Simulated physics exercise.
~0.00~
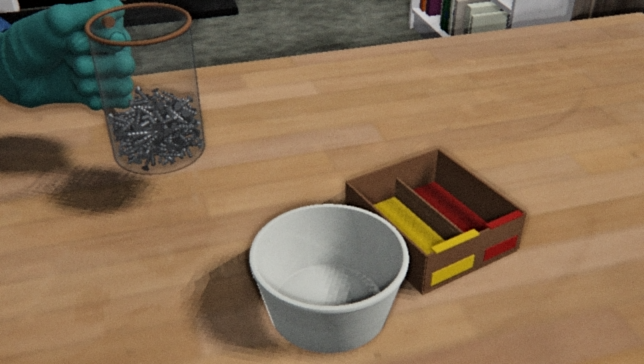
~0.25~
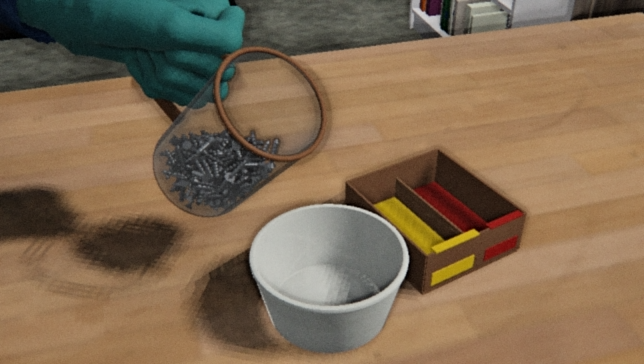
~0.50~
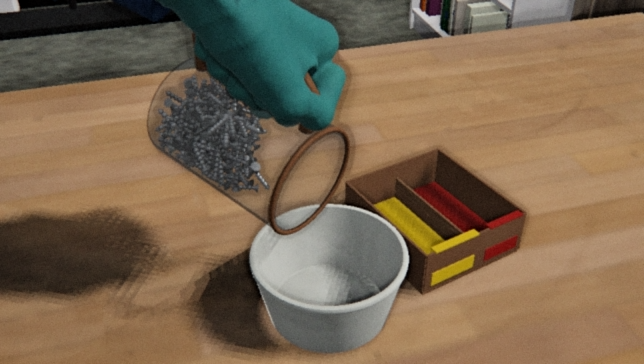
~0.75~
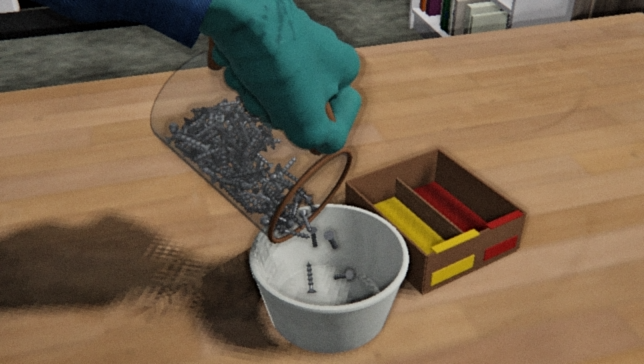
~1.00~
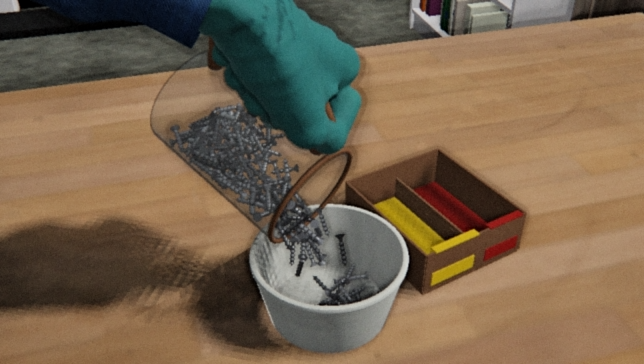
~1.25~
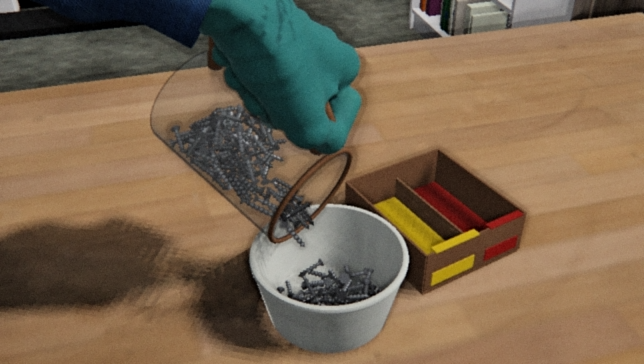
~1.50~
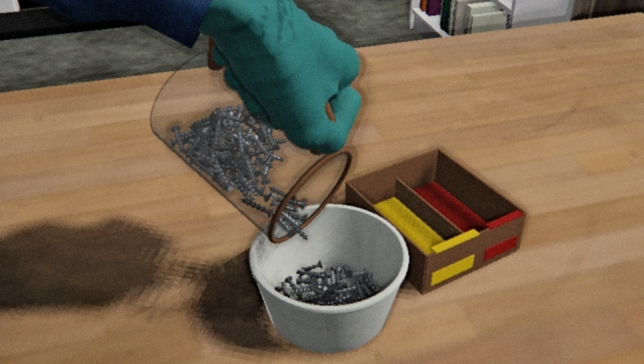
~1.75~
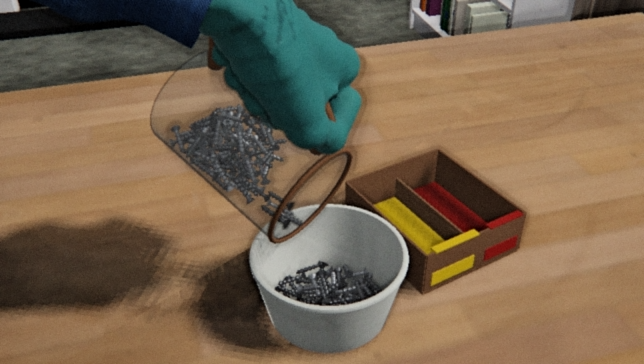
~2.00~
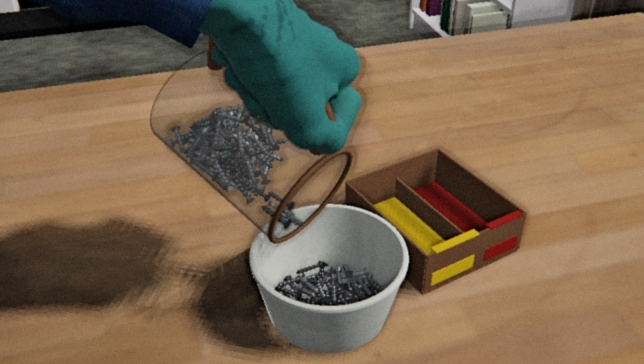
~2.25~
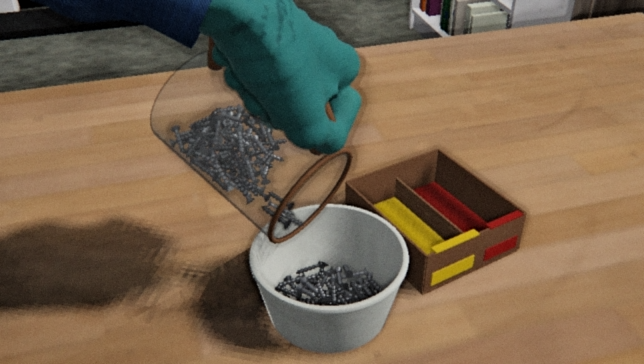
Gloved hand tipping a clear cup of steel screws over a white dish, some spilling in while many stay inside.
